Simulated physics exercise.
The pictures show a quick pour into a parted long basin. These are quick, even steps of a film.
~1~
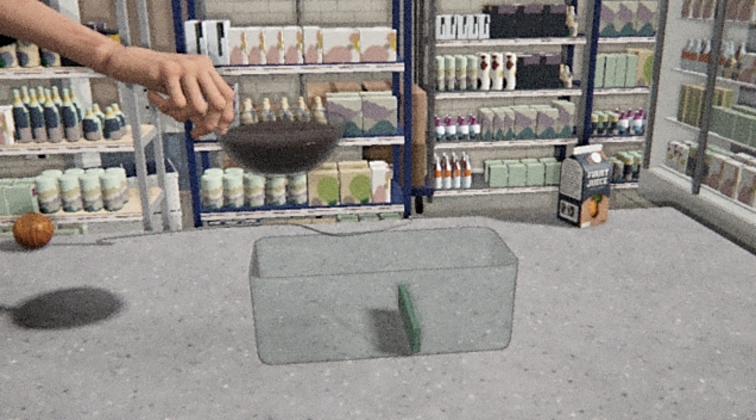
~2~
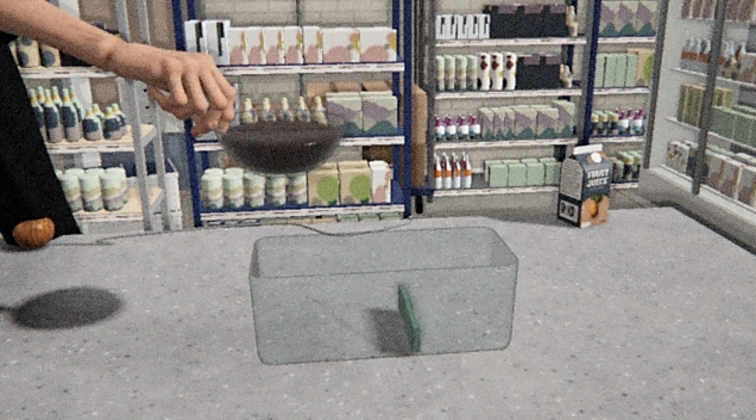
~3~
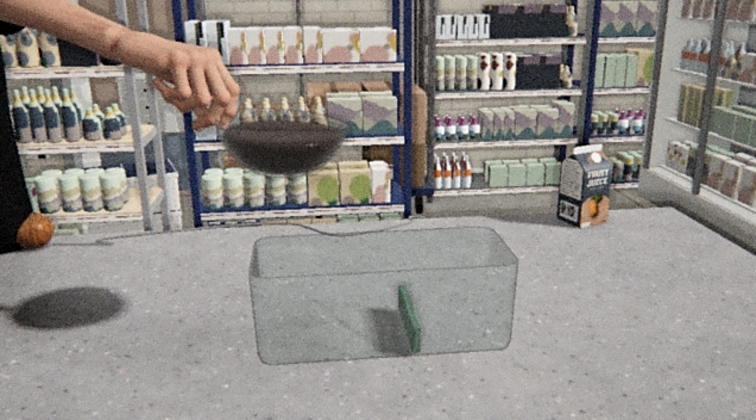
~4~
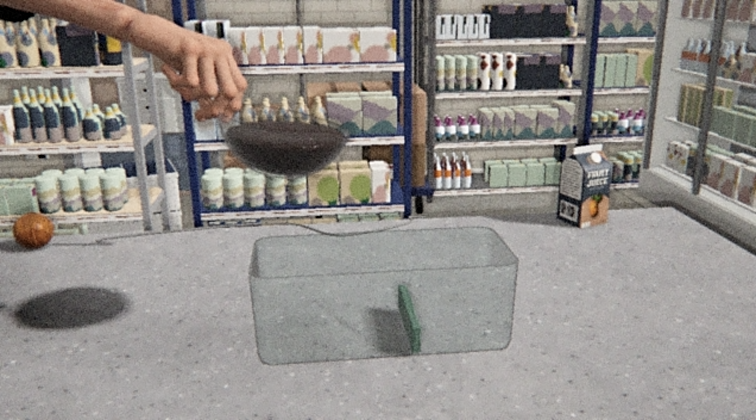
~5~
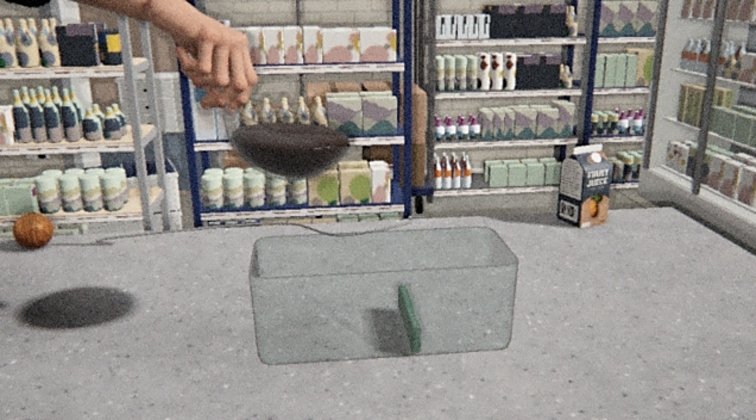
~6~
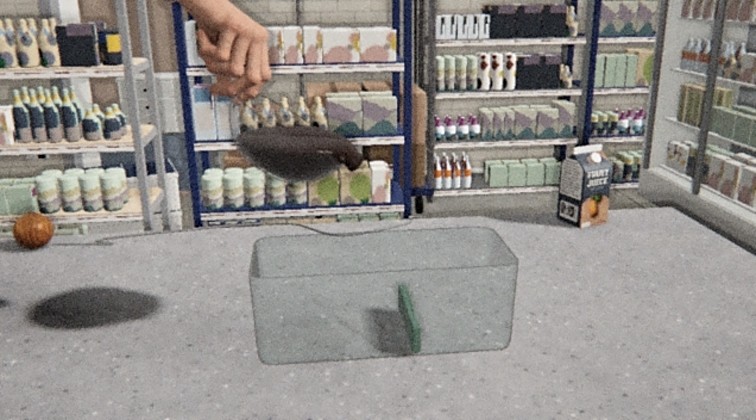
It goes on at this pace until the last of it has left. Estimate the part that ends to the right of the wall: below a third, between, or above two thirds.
The share right of the wall is not even a third.
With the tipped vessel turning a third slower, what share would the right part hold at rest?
Roughly 30 in a hundred.
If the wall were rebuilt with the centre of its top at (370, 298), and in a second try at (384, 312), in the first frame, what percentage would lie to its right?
In turn 75 and 60 in a hundred.
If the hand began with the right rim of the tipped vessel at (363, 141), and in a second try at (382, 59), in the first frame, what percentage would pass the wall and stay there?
Roughly 40 per cent, and 70 per cent.
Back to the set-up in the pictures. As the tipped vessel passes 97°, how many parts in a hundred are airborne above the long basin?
Close to 20 per cent.
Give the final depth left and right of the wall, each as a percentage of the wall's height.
Near 50 on the left, 20 on the right.
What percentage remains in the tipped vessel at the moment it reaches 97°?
Some 5 per cent.
A moment on, the tilt is 97° and 3 per cent is still to pour, 59 is left of the wall and 18 right of it.
Next, the tilt is 121° and 0 per cent is still to pour, 79 is left of the wall and 19 right of it.
Then the tilt is 121° and 0 per cent is still to pour, 78 is left of the wall and 20 right of it.
Later the tilt is 121° and 0 per cent is still to pour, 78 is left of the wall and 21 right of it.
Finally, 78 per cent lies left of the wall, 21 right of it and 2 outside.
